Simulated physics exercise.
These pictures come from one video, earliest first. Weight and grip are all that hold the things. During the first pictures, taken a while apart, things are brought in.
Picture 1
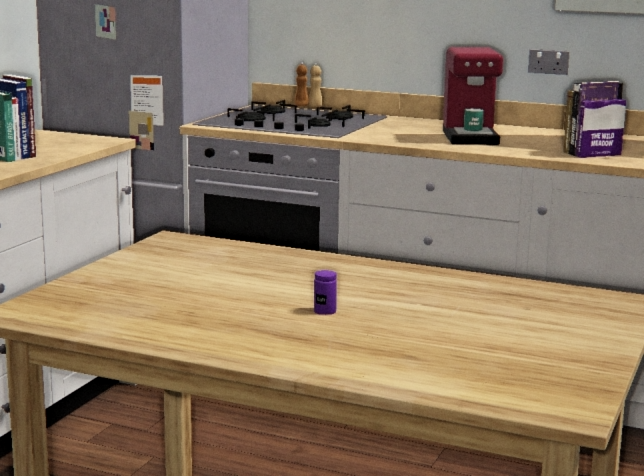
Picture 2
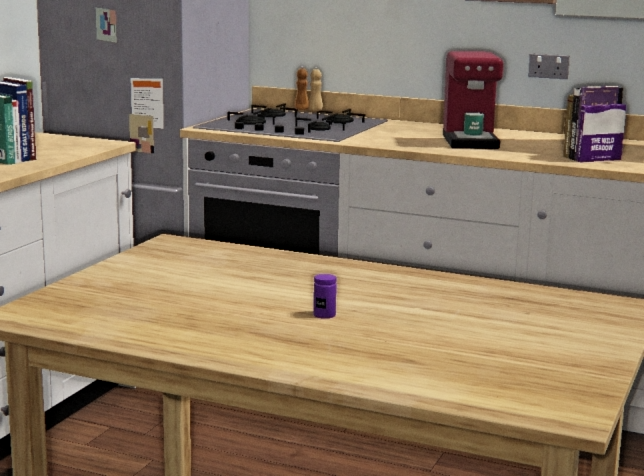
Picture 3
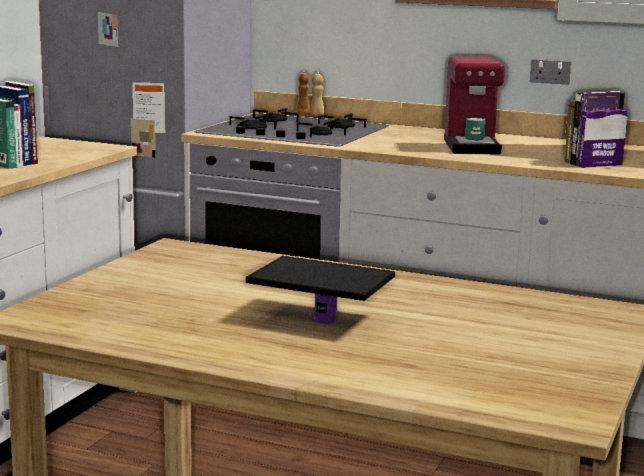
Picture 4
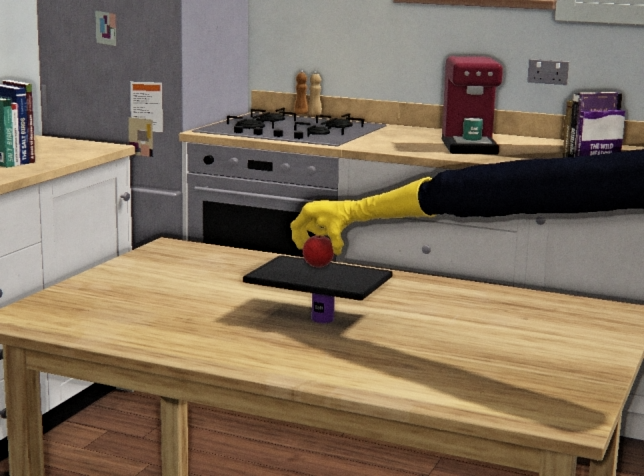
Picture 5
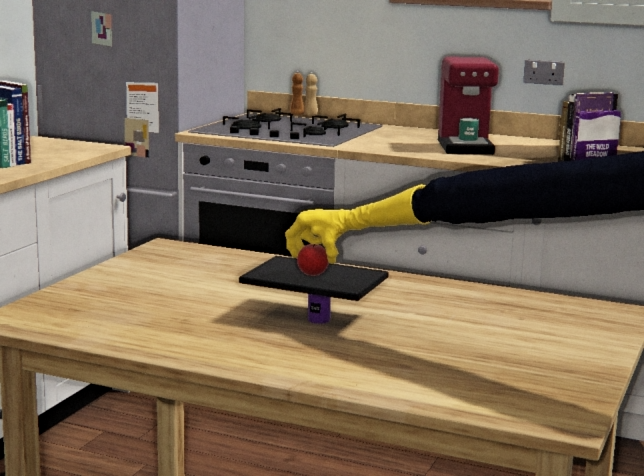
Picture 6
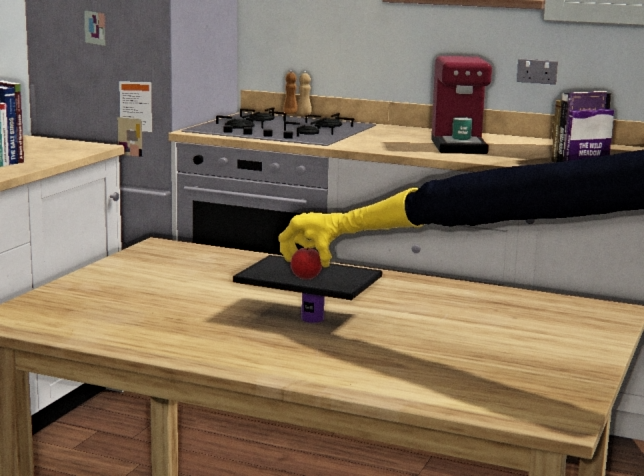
A yellow-gloved hand lowers a red apple onto a black board atop a purple shaker.
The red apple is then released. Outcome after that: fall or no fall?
No fall.
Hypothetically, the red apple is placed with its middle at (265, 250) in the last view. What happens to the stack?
Topples.
Then, 0.50 s later than the last frame, all is still.
Then, 1.10 s later than the last frame, things are still on the move.
Then, 1.70 s later than the last frame, all is still.
Then, 2.30 s later than the last frame, things are still on the move.
When it is over, all 3 as before. End places, in pixels of the last picture, red apple near (305, 264). The stack holds.
